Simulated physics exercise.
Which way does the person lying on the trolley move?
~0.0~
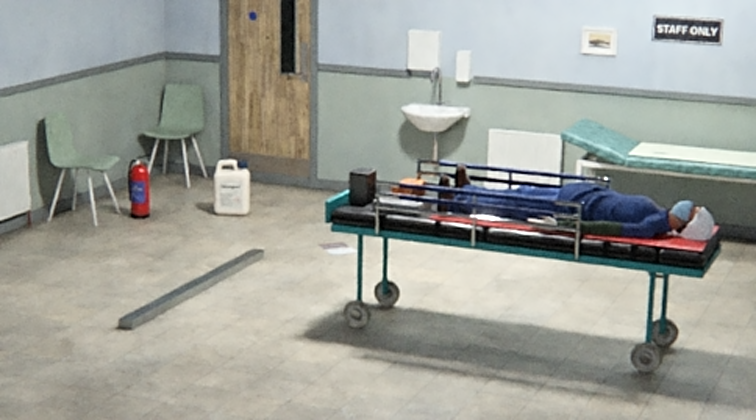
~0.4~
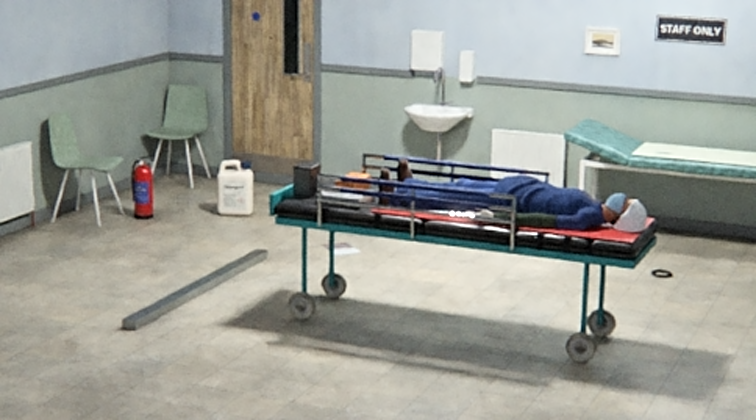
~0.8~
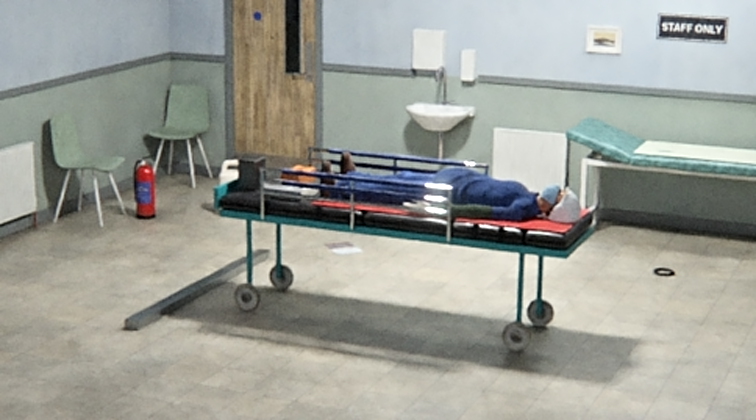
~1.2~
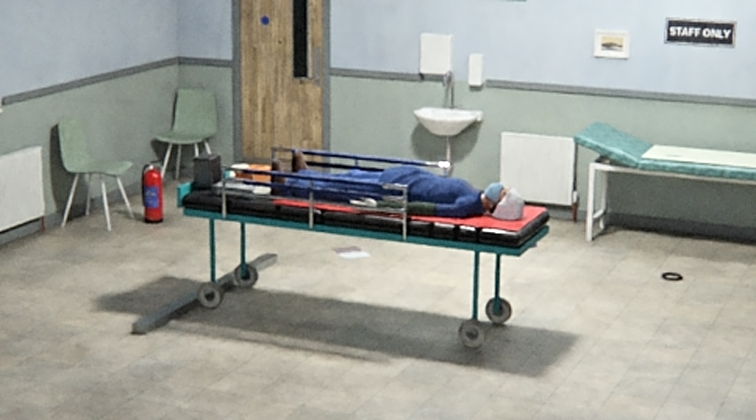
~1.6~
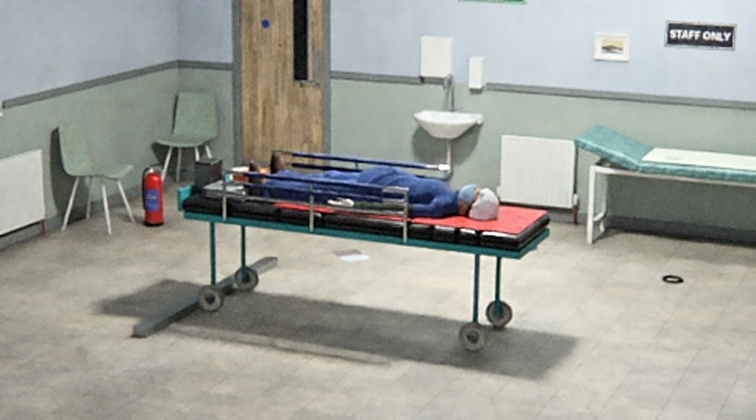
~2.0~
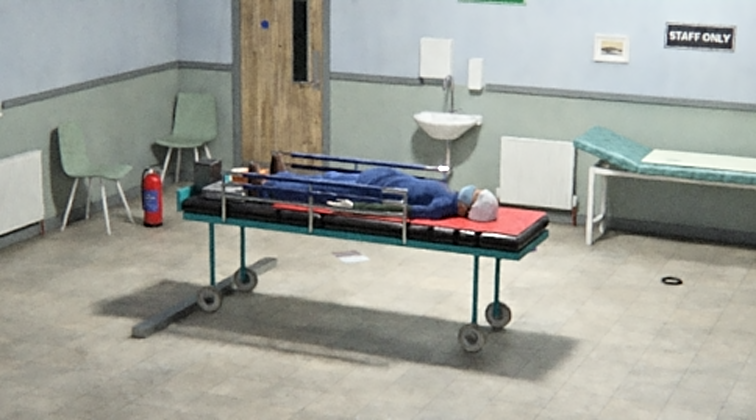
The person moves to the left, feet first, riding along with the trolley and then sliding slightly farther that way after it stops.
